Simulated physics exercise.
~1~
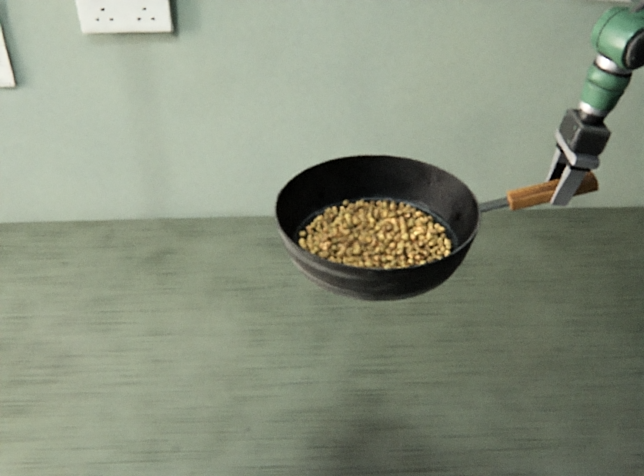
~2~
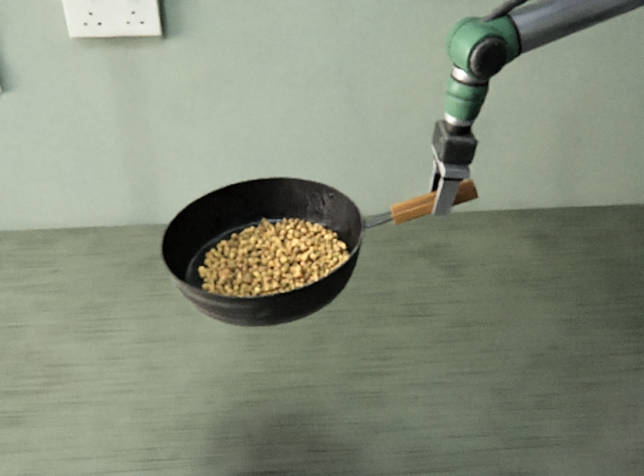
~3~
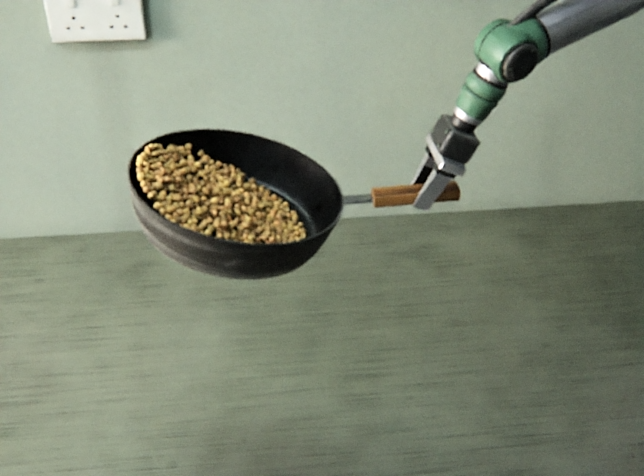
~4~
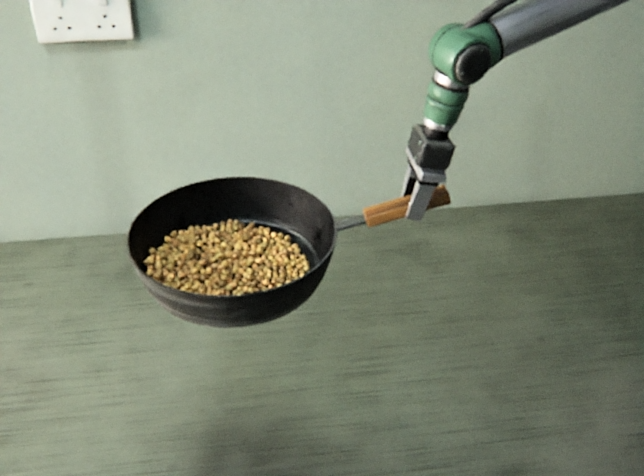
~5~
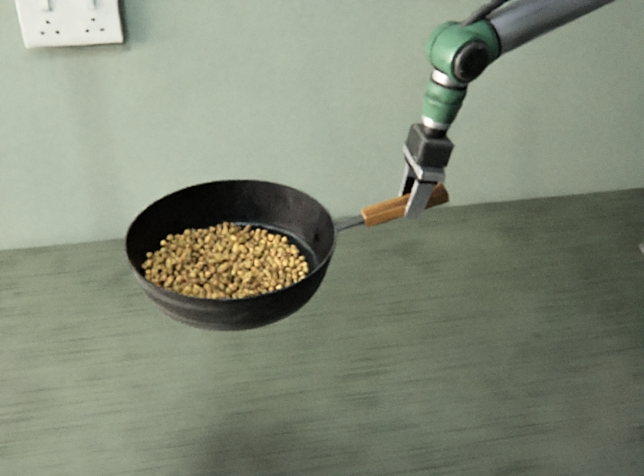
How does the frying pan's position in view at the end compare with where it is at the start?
At the end the frying pan is clearly farther to the left in view and slightly lower than at the start.
The clip shows a green and grey robot arm holding a dark frying pan of small tan pieces by its wooden handle. It carries the pan left, lifts and tilts it so the pieces bank up opposite the handle, then lowers and levels it, ending with the pieces still inside.
